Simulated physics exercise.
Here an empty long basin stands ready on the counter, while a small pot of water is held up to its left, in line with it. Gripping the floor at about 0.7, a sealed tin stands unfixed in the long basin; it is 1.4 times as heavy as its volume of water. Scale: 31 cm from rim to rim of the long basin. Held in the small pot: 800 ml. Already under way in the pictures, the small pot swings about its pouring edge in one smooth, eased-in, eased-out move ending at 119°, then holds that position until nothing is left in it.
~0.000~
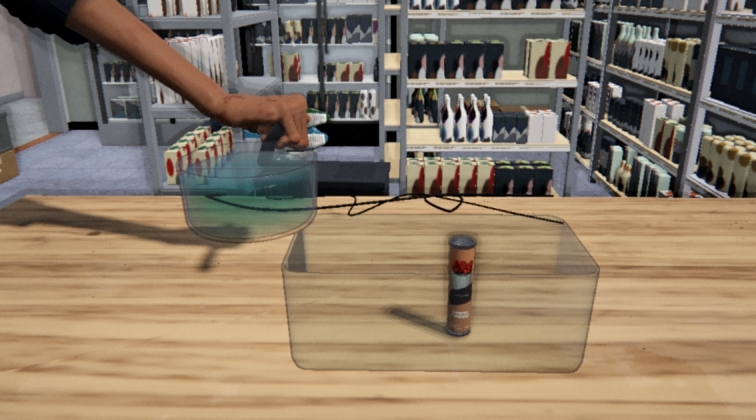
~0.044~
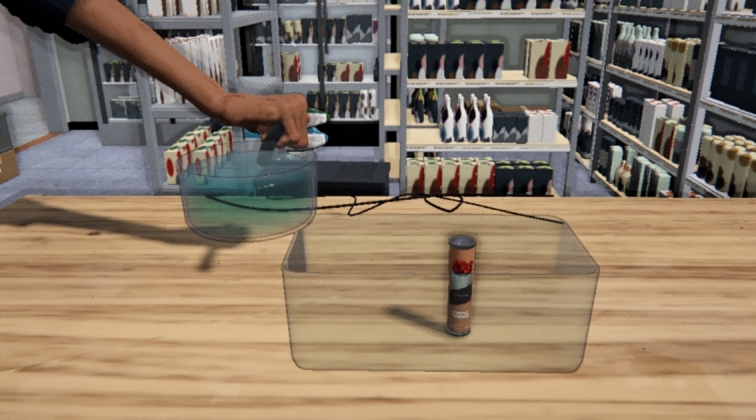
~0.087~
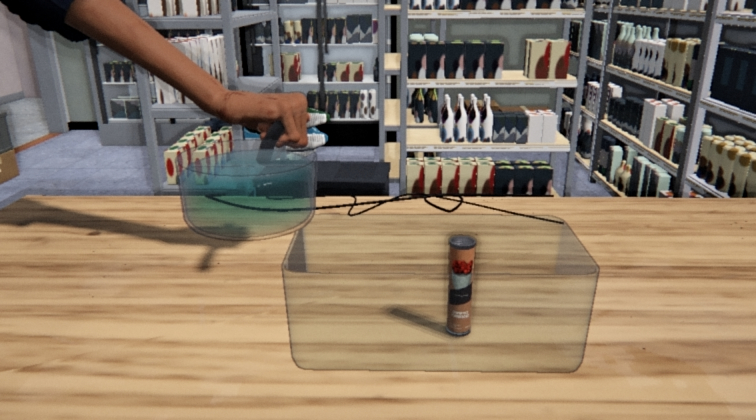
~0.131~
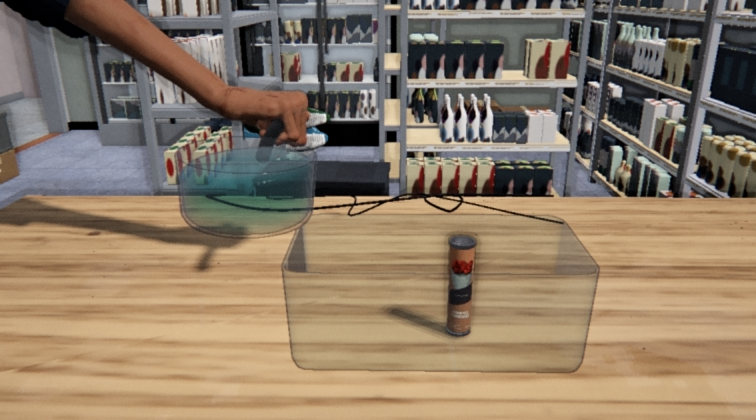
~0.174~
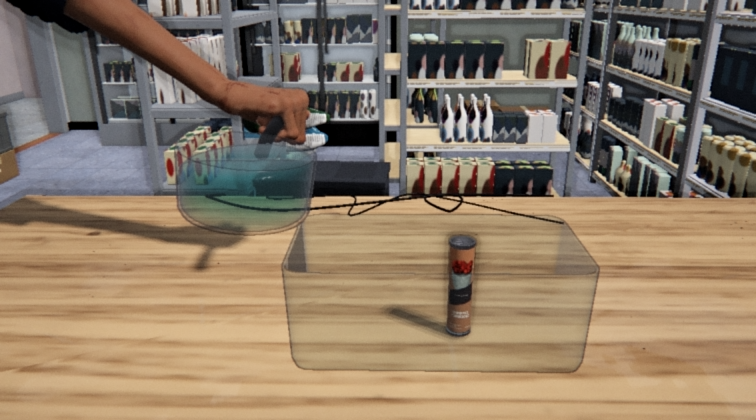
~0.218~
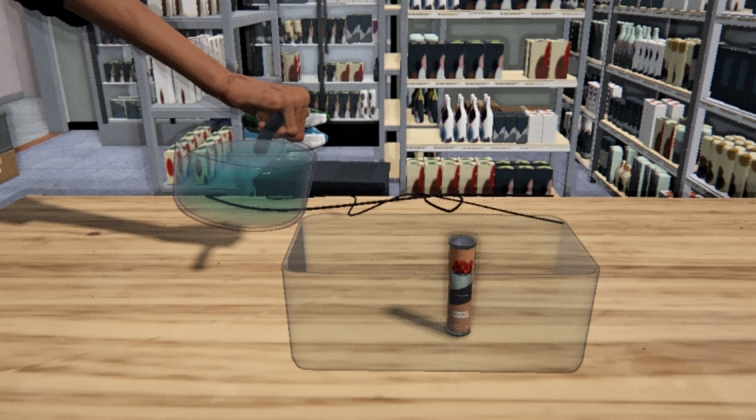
A bare arm with a dark sleeve reaches in from the upper left over a pale wooden counter in a shop, seen from the front and slightly above, with stocked shelves behind. Its hand grips a small clear pot of blue-green water, left of a long transparent basin holding an upright red, dark and orange tin, with a thin black cord behind. The pot stays almost still, then tilts slightly and smoothly towards the right, its left side rising, while the basin, tin and view remain still.
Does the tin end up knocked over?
It is not upset.
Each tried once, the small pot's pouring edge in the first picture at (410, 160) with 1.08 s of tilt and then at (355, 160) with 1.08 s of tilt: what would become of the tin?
Trial 1 - tin stays standing; trial 2 - tin tips.
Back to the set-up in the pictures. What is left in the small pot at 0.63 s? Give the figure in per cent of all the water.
Fraction remaining: Approx. 48 per cent.
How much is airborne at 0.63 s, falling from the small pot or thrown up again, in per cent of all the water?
Some 36 per cent.
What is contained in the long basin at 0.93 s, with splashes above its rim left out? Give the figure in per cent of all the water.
Near 88 in a hundred.
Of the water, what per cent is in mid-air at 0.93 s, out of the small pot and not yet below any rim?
Estimated airborne part: Roughly 9 per cent.
After 0.63 s the tilt is 74° and 49 per cent is still to pour; the tin stands where it began.
After 0.93 s the tilt is 113° and 4 per cent is still to pour; the tin stands 1 cm from where it began.
After 1.24 s the tilt is 119° and 0 per cent is still to pour; the tin stands where it began.
After 1.58 s the tilt is 119° and 0 per cent is still to pour; the tin stands where it began.
In the end the tin stands where it began.
